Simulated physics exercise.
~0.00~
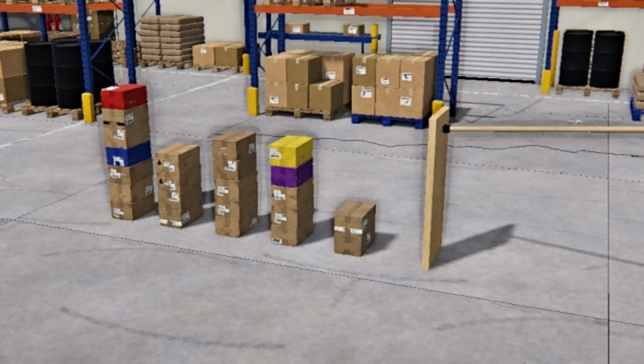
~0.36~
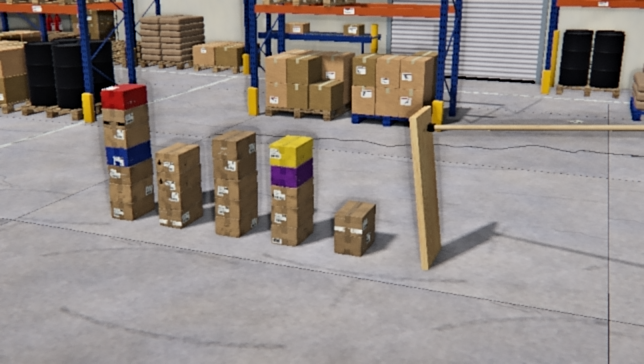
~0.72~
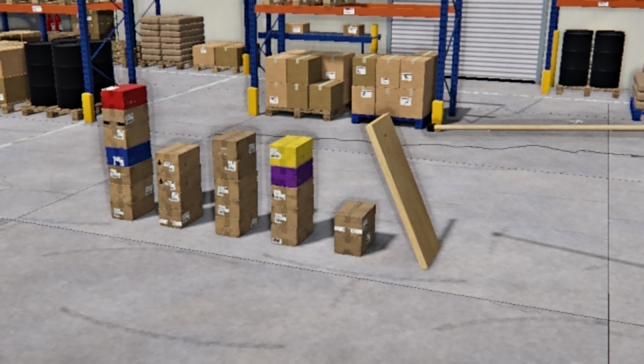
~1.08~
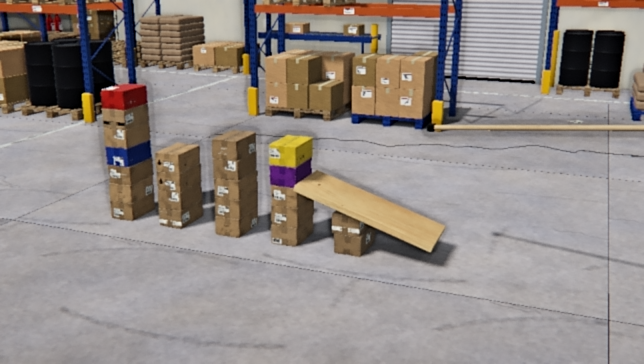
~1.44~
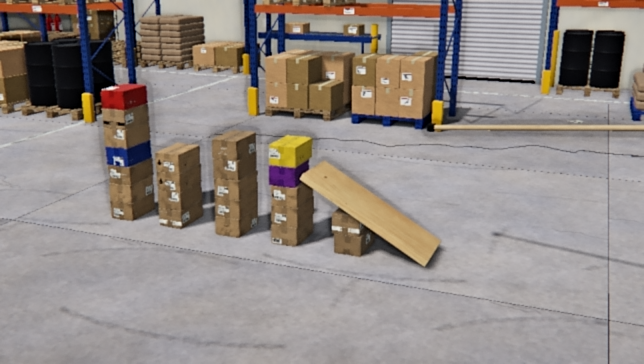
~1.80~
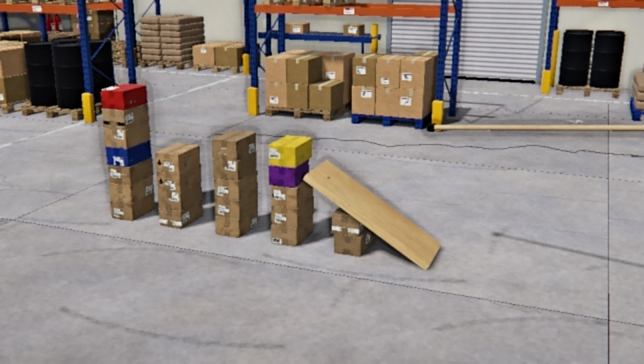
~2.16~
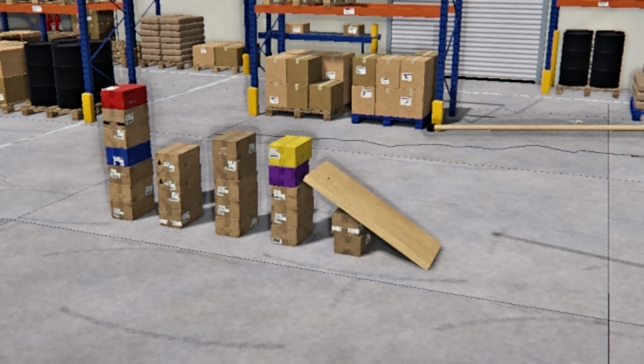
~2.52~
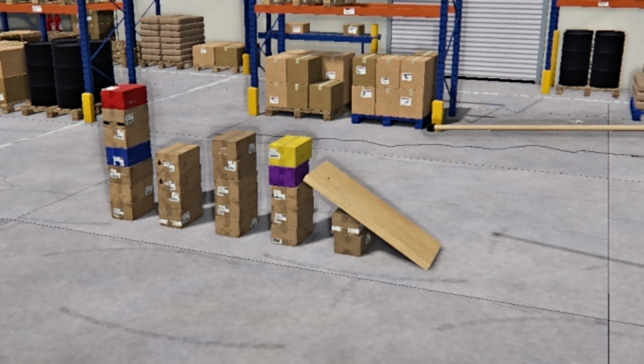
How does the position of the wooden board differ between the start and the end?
At the start the board stands upright at the right of the row of boxes. By the end it is leaning to the left over the low box, against the stack with the yellow and purple boxes.
